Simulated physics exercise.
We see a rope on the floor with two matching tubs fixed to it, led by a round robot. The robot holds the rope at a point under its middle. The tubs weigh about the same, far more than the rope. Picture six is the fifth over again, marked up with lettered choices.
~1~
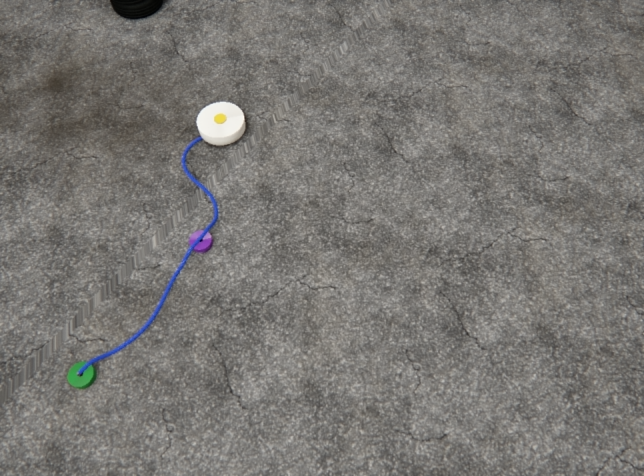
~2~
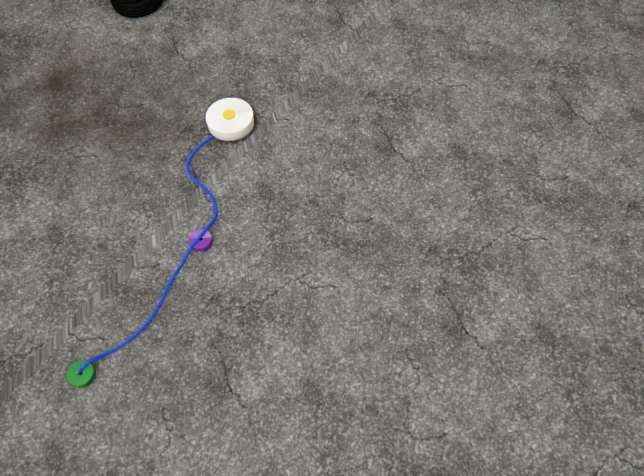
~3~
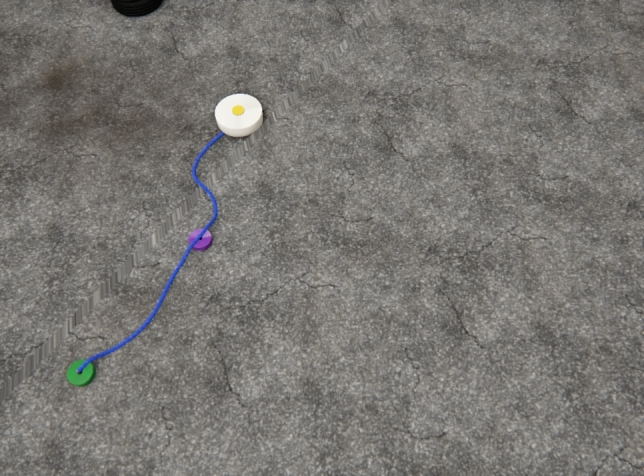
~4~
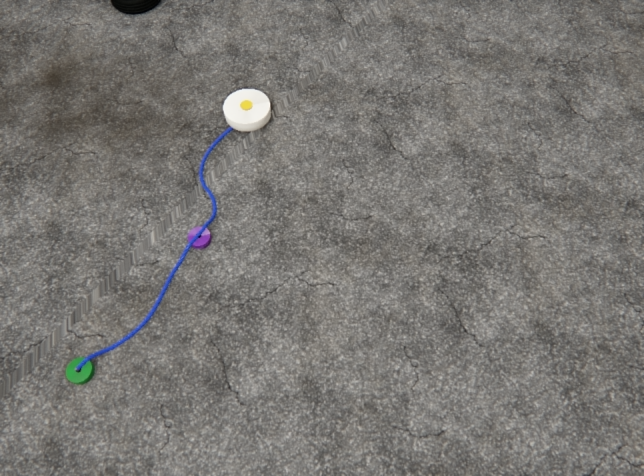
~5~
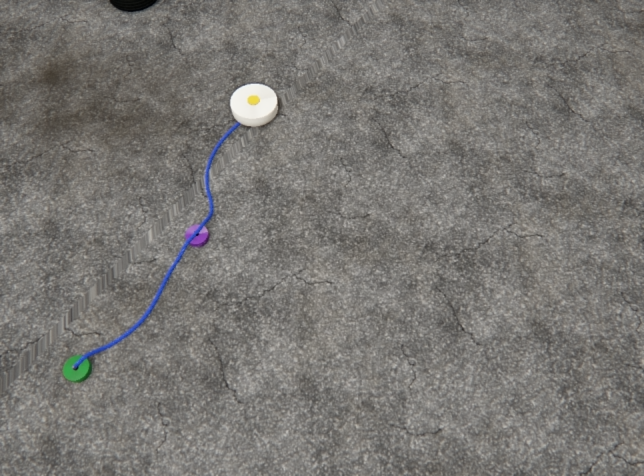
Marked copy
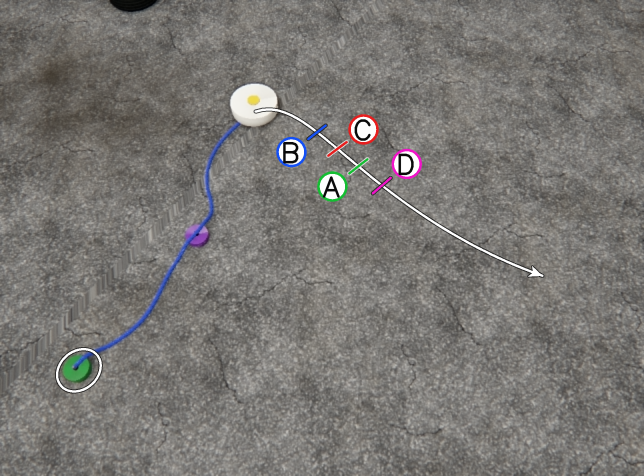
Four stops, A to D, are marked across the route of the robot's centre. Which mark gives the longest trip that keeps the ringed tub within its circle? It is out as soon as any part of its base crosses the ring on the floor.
No farther than D.
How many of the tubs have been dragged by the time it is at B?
By then, none.
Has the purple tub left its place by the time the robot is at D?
Yes.
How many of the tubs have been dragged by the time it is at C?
The count is none.
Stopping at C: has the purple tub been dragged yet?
By then, no.
On the marked copy, A at (358, 166); B at (317, 132); C at (337, 149); D at (382, 186); the ring at (79, 370); the route from (255, 112) via (382, 186) to (542, 276).
Following D. Soon after the start, robot (304, 118); green tub (77, 369); purple tub (197, 235).
Later, robot (346, 150); green tub (77, 369); purple tub (197, 235).
In the end, robot (383, 180); green tub (82, 364); purple tub (212, 235); the ringed tub at the far end is still in its ring.
As for the rest, A is safe but short; B is safe but short; C is safe but short.
